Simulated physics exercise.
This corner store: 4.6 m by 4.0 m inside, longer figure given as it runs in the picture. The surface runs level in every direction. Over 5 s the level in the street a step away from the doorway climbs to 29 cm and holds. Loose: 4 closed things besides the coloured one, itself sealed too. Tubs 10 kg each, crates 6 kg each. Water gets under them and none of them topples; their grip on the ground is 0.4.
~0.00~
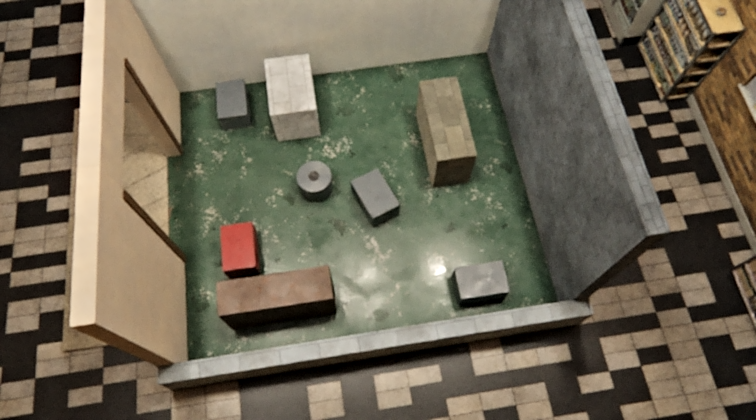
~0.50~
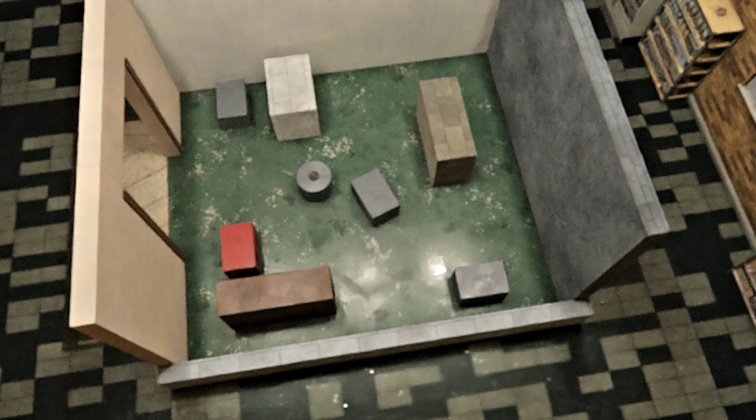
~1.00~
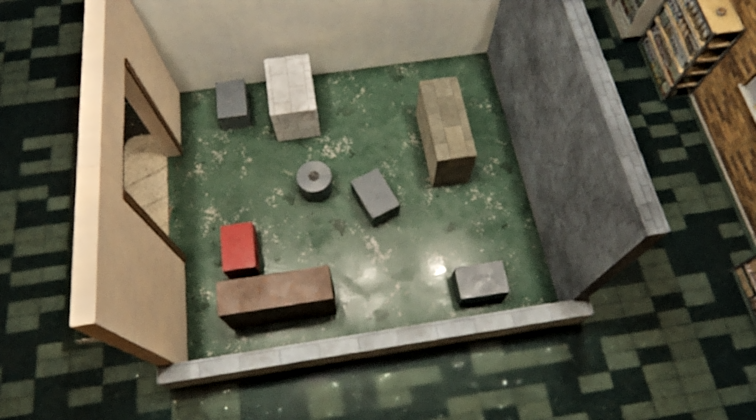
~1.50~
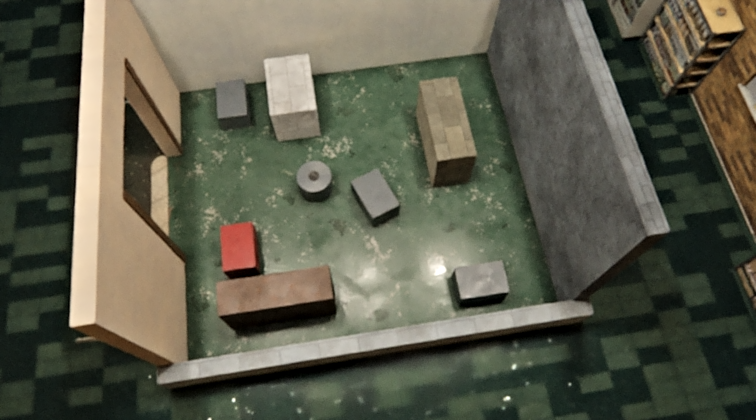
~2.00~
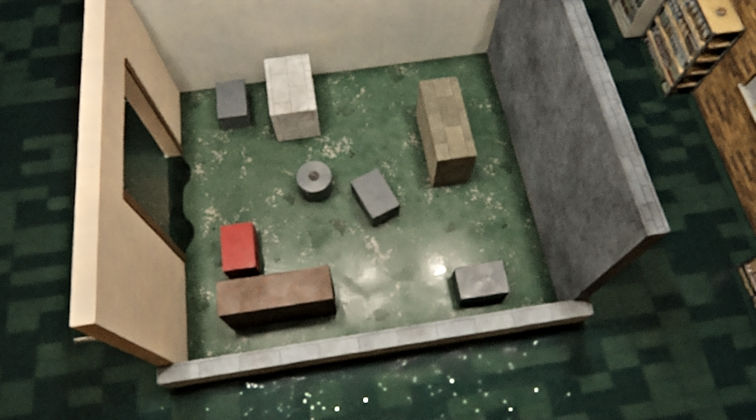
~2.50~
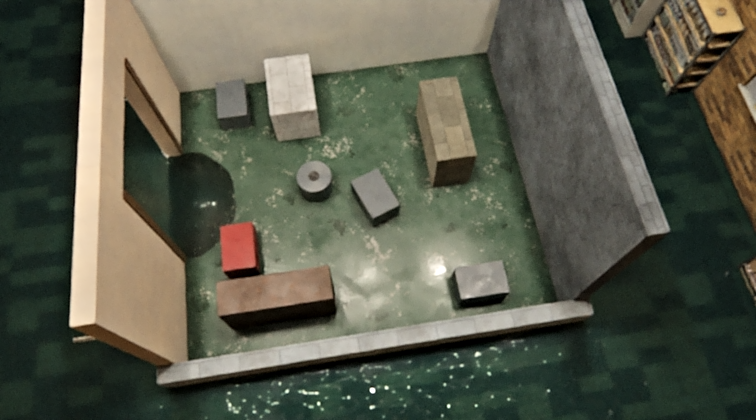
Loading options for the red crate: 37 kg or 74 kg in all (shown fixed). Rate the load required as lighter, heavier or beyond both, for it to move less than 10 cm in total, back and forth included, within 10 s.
Heavier.
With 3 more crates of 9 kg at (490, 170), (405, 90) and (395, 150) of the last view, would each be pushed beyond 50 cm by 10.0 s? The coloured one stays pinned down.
Order as asked: Stays within / goes beyond / goes beyond.
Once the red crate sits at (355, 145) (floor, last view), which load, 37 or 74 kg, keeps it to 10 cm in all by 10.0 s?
Note: Heavier only OK.
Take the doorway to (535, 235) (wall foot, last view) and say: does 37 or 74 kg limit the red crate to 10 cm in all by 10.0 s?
If so, only the heavier one succeeds.
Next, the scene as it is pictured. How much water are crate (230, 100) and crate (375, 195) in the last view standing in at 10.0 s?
Around 8 cm and 12 cm.
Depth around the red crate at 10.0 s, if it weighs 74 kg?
8 cm, roughly.
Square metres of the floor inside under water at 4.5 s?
I'd put it close to 7.0 m2.
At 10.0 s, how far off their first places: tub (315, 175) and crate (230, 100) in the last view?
120 cm, 40 cm.
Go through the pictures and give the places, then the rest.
The first frame shows the red crate at (238, 246), on the bottom; water covers 0.0 m2; 0 of 5 have shifted.
The second frame shows the red crate at (238, 246), on the bottom; 0.0 m2 under water; 0 of 5 have shifted.
The third frame shows the red crate at (238, 246) rests on the ground; 0.0 m2 under water; 0 of 5 have shifted.
The fourth frame shows the red crate at (238, 246) rests on the ground; 0.0 m2 under water; 0 of 5 have shifted.
The fifth frame shows the red crate at (238, 246), on the bottom; water covers 0.1 m2; 0 of 5 have shifted.
The sixth frame shows the red crate at (238, 246), on the bottom; 0.8 m2 under water; 0 of 5 have shifted.
After 3.5 s the red crate would be 0 cm from its start with 37 kg and 0 cm from its start with 74 kg; 2 cm of water round it then.
After 4.5 s the red crate would be 0 cm from its start with 37 kg and 0 cm from its start with 74 kg; 6 cm of water round it then.
After 7.0 s the red crate would be 49 cm from its start with 37 kg and 0 cm from its start with 74 kg; 8 cm of water round it then.
After 10.0 s the red crate would be 64 cm from its start with 37 kg and 0 cm from its start with 74 kg; 8 cm of water round it then.
